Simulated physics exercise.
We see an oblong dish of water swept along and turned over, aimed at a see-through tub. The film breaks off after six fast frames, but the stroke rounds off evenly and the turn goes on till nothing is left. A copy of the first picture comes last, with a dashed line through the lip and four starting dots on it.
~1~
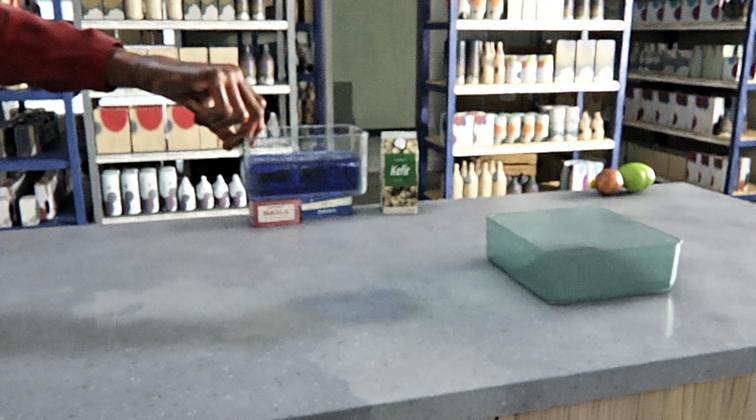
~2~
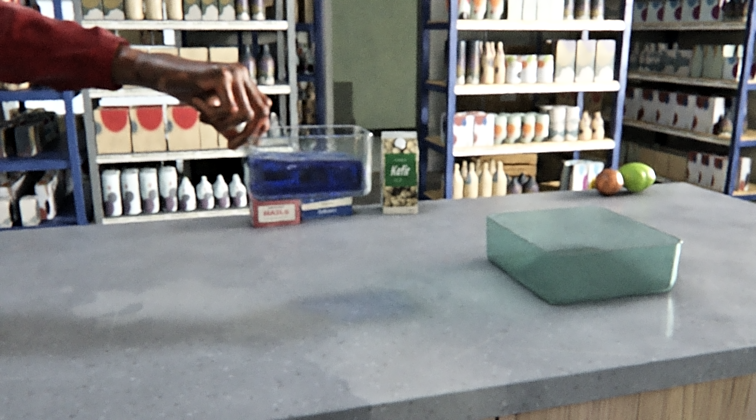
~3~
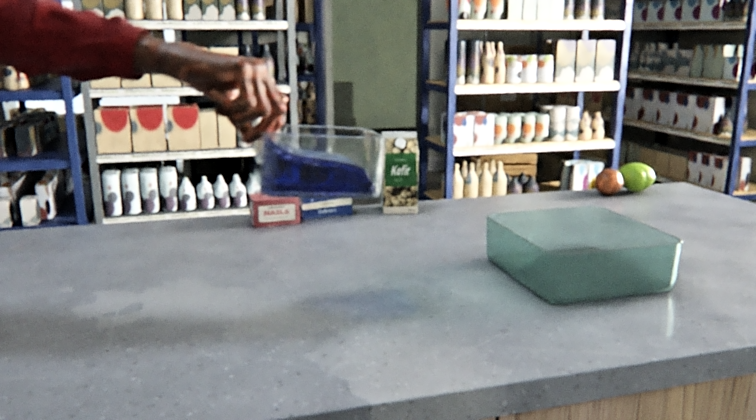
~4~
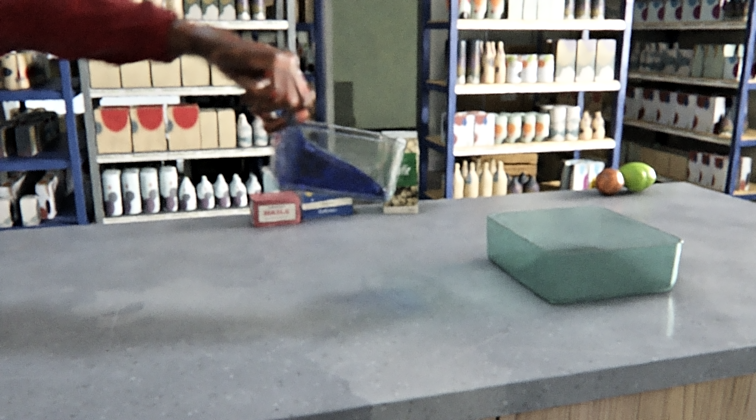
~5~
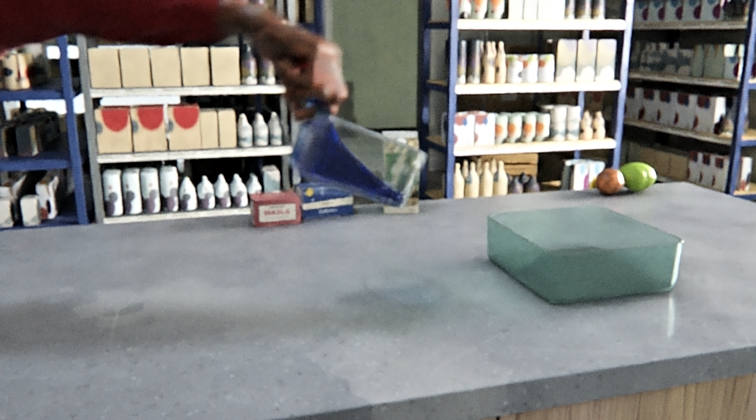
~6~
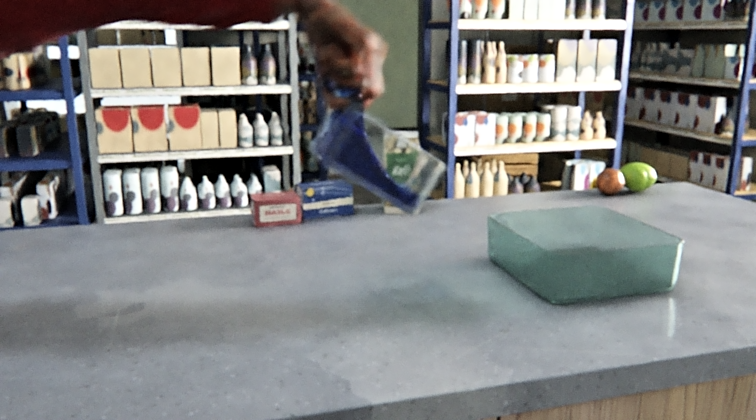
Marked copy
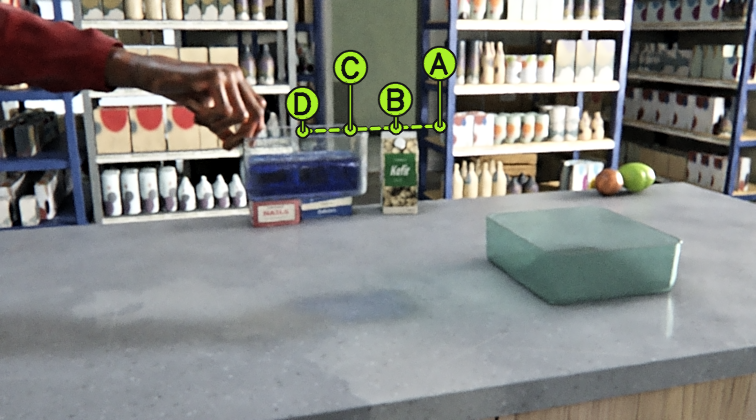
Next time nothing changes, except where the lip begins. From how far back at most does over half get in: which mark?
Take B.
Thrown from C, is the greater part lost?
Yes, it does.
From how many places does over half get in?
Two.
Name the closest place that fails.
That would be C.
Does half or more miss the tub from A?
No, that is safe.
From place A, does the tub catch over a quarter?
Yes, it does.
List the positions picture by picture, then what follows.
Upright, lip at (358, 129); tub from (543, 303) to (670, 288); nothing has left yet, in the first frame.
Upright, lip at (362, 129); nothing has left yet, in the second frame.
Tipped about 5°, lip at (375, 133); nothing has left yet, in the third frame.
Tipped about 12°, lip at (394, 139); water is over the rim, down to (291, 121), in the fourth frame.
Tipped about 21°, lip at (415, 148); water is over the rim, down to (323, 114), in the fifth frame.
Tipped about 33°, lip at (435, 160); water is over the rim, down to (355, 107), in the sixth frame.
On the marked copy, A at (439, 125); B at (395, 127); C at (350, 129); D at (302, 131).
Choosing A, about 72 % lands in the tub, 9 % falls short and 19 % goes beside or beyond.
Choosing B, about 63 % lands in the tub, 19 % falls short and 18 % goes beside or beyond.
Choosing C, about 33 % lands in the tub, 60 % falls short and 7 % goes beside or beyond.
Choosing D, about 15 % lands in the tub, 80 % falls short and 5 % goes beside or beyond.
